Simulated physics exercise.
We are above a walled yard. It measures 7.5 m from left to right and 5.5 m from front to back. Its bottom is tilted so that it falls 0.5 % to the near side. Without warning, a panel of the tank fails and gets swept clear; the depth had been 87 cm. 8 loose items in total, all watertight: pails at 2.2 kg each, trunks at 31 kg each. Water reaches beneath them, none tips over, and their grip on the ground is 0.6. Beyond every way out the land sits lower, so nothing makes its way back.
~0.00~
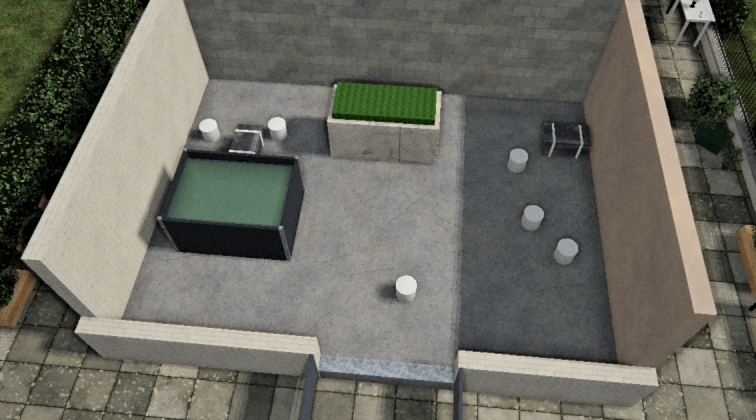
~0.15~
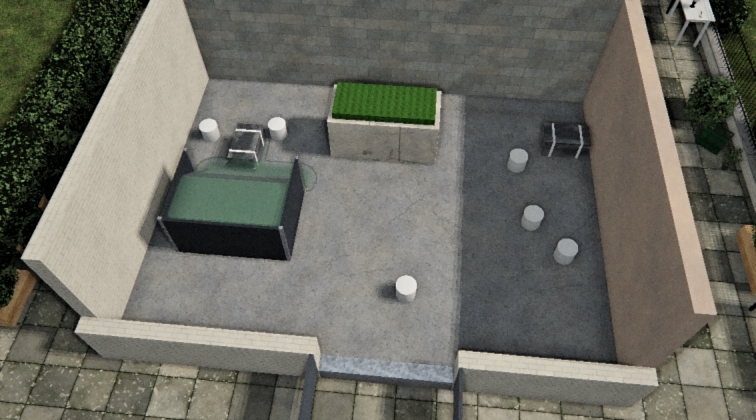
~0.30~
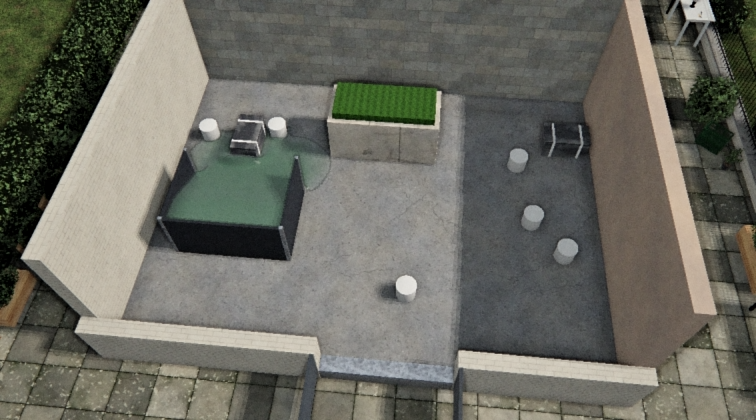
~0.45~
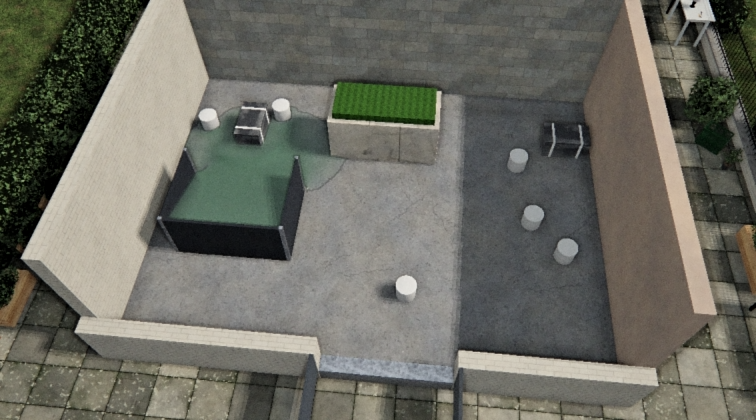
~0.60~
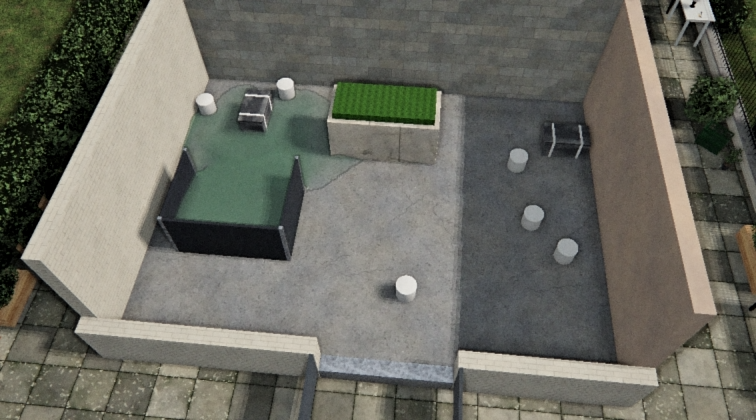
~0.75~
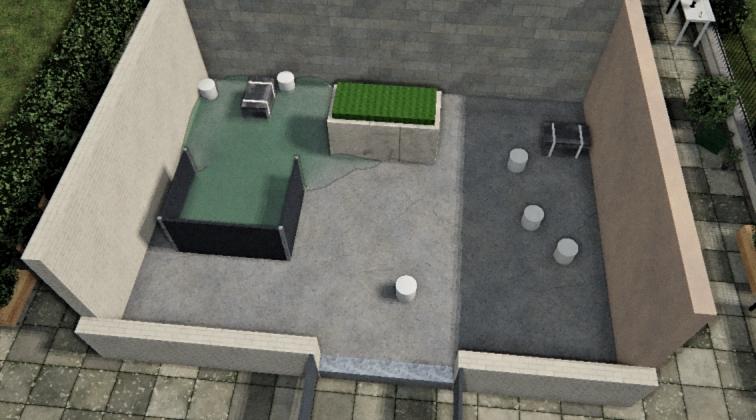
Green water spreads from the open back of a dark tank, pushing nearby objects toward the rear wall.
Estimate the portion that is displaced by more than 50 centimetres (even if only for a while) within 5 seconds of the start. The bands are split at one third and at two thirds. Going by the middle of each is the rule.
I predict the proportion will top two thirds or equal it.
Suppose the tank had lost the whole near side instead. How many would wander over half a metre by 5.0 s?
In that case the number is 5.
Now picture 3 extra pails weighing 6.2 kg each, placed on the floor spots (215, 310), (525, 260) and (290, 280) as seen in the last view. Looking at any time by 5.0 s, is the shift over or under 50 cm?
Check, in order - not exceeded, not exceeded, not exceeded.
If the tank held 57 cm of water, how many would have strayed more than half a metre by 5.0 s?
3.
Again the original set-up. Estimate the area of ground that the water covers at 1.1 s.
Wet: Near 10.5 m2.
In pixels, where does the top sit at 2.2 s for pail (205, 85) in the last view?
Look about (232, 68).
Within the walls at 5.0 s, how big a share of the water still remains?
Around 100 per cent of the water is still in there.
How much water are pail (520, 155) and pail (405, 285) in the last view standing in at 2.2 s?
Roughly 0 and 0 cm.
After 1.1 s 3 of 8 are over 50 cm from their spots; 3 afloat.
After 2.2 s 3 of 8 are over 50 cm from their spots; 3 afloat.
After 3.5 s 3 of 8 are over 50 cm from their spots; 4 afloat.
After 5.0 s 6 of 8 are over 50 cm from their spots, and 6 have been at some point; 3 afloat.
